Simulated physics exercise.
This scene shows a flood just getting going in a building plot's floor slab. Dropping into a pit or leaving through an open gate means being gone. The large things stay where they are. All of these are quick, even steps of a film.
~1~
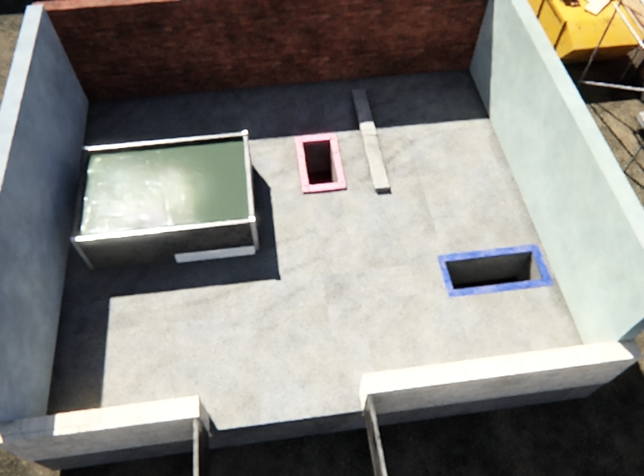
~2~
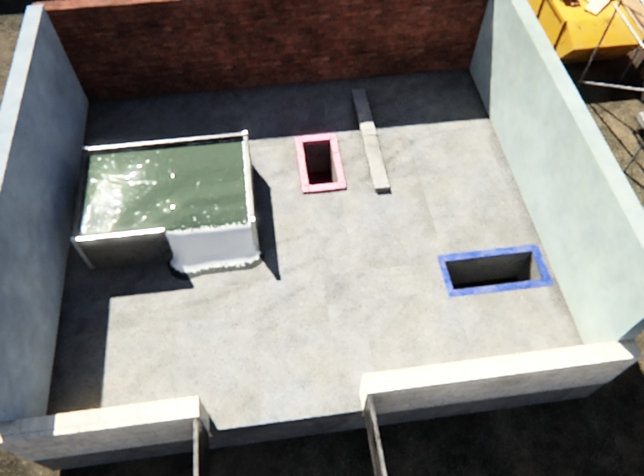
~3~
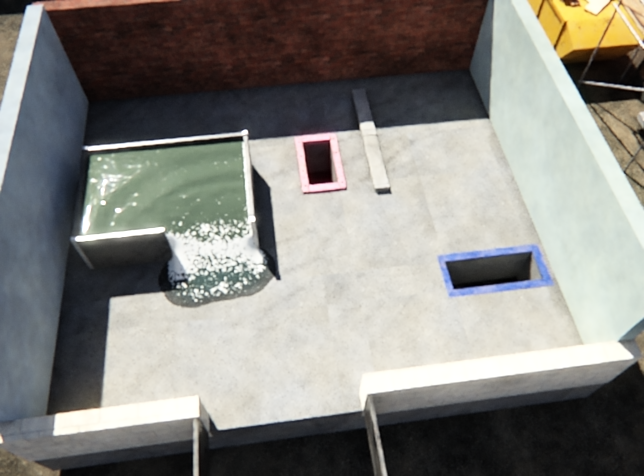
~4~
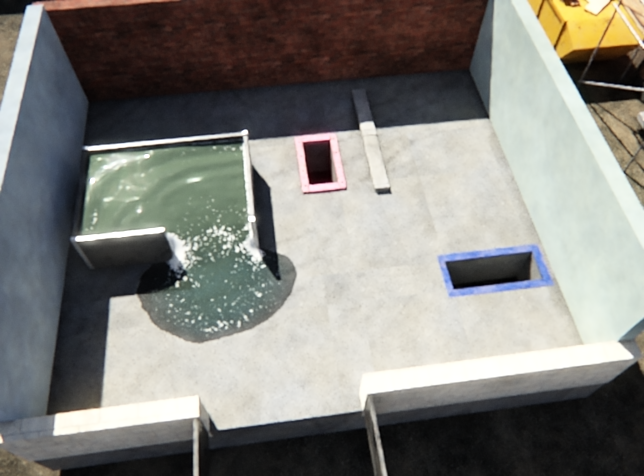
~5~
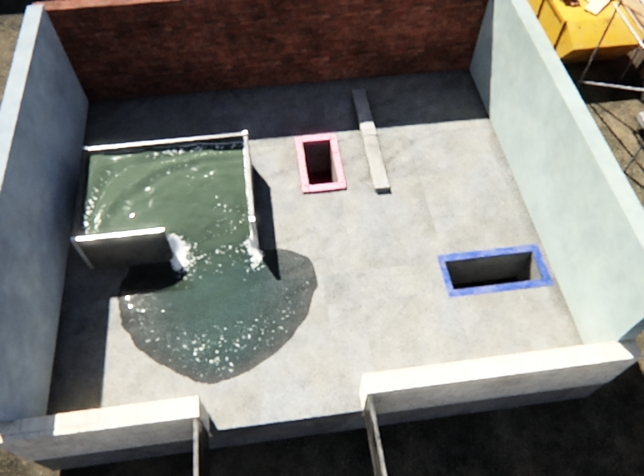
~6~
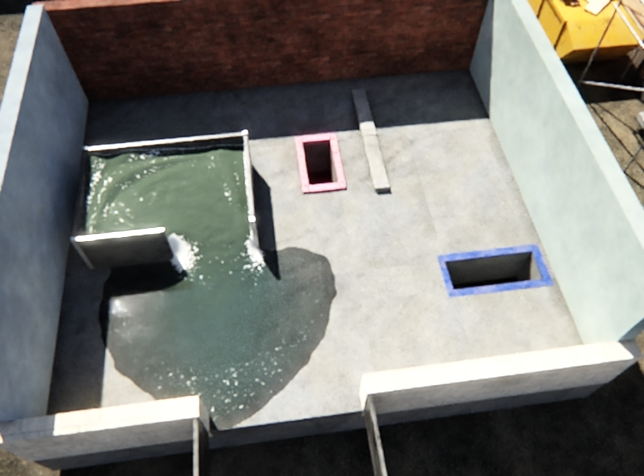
Green water pouring through a gap in a raised tank's front wall and spreading in a widening pool across a walled concrete floor.
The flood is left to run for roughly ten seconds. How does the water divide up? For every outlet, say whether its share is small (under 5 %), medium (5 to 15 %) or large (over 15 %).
Result - gate: Large; blue pit: Medium; pink pit: Small.
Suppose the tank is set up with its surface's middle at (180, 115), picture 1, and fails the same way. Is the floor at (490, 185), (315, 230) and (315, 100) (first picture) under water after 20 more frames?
Well, first one stays dry, second one got wet, third one stays dry.
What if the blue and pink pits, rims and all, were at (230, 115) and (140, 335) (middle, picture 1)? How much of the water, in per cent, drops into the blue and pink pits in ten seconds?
Of the total, the blue pit holds 0 per cent and the pink pit 4 per cent.
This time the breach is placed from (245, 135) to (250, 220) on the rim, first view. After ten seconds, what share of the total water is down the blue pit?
For blue, it comes to 35 percent.
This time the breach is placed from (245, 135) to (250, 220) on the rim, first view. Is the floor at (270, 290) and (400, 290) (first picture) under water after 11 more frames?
First point: Unwetted; second point: Inundated.
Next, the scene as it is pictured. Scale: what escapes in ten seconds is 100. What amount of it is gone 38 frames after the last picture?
Approximately 75 in a hundred, I think.
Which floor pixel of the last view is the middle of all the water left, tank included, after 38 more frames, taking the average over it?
Roughly (220, 268).
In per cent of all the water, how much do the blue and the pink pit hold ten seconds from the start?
Estimated: 10 per cent and 0 per cent respectively.
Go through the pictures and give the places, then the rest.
In the first frame, still water in the open tank at (166, 186).
In the second frame, the front is at (258, 260), out from the gap at (213, 242).
In the third frame, water pours out at (213, 244) and has run to (183, 300).
In the fourth frame, water pours out at (214, 245) and has run to (195, 337).
In the fifth frame, water pours out at (214, 245) and has run to (205, 377).
In the sixth frame, the front is at a hidden place, out from the gap at (214, 245).
A moment on, water covers 25 % of the floor; the gate 5 %, the blue pit 0 %, the pink pit 0 %.
Next, water covers 30 % of the floor; the gate 15 %, the blue pit 0 %, the pink pit 0 %.
Then, water covers 40 % of the floor; the gate 27 %, the blue pit 0 %, the pink pit 0 %.
Later, water covers 45 % of the floor; the gate 40 %, the blue pit 4 %, the pink pit 0 %.
In the end, water covers 50 % of the floor; the gate 50 %, the blue pit 9 %, the pink pit 0 %.
